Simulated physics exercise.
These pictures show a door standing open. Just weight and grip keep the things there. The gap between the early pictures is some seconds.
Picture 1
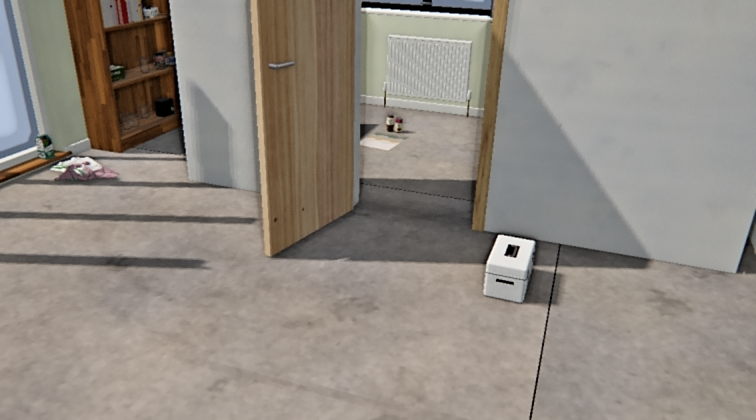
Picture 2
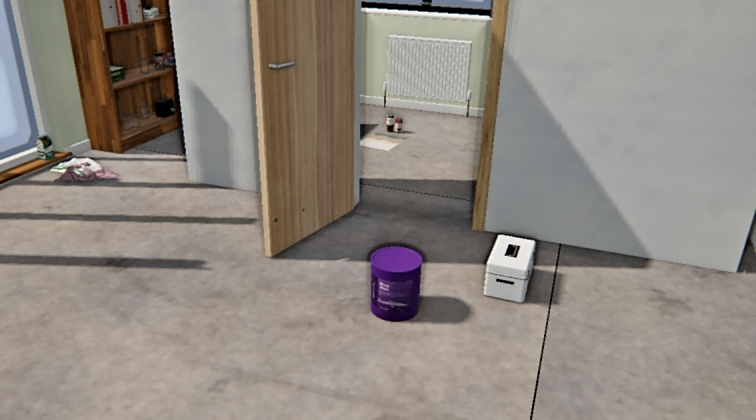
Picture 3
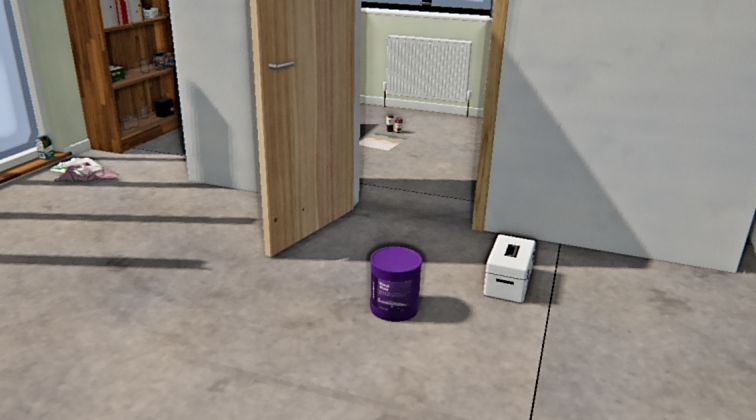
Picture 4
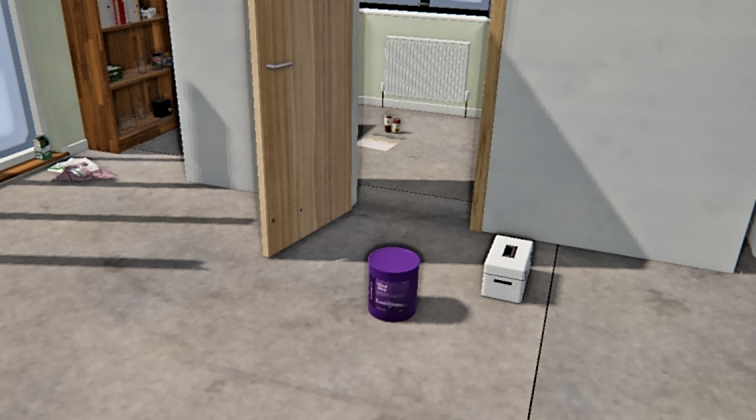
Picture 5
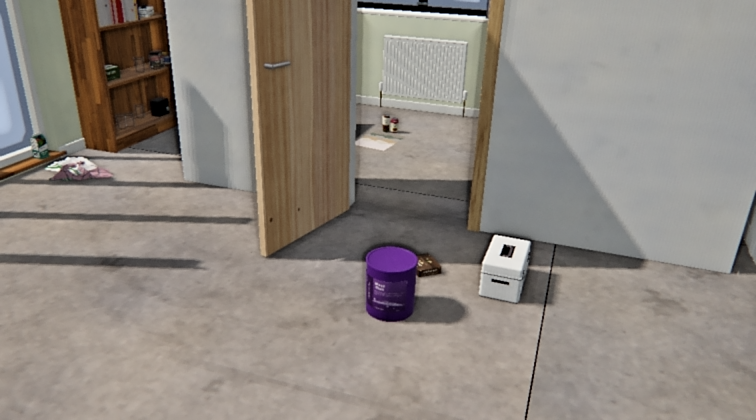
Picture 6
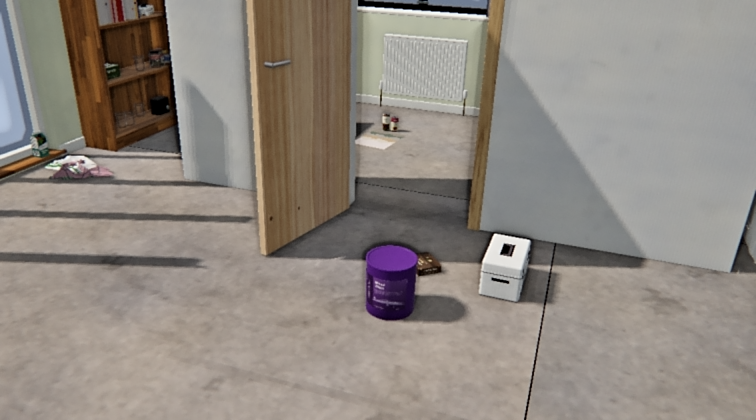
In a room with a concrete floor, a wooden door stands open and still near a white toolbox; a purple pail appears beside the toolbox, and later a small brown packet appears behind the pail.
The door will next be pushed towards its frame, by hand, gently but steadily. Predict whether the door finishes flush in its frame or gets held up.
My bet is the door will touch the frame.
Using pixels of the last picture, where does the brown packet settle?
Close to (449, 262) in the last picture.
Then, 0.60 s on from there, door 78° open.
Then, 1.00 s on from there, door 42° open; brown packet shifted a little near (430, 263).
Then, 1.20 s on from there, door 23° open; brown packet shifted about its own width near (449, 262).
In the end, door 0° open; moved from the start, brown packet; the other 2 unmoved. At the end, from the last picture's camera, brown packet near (449, 262).
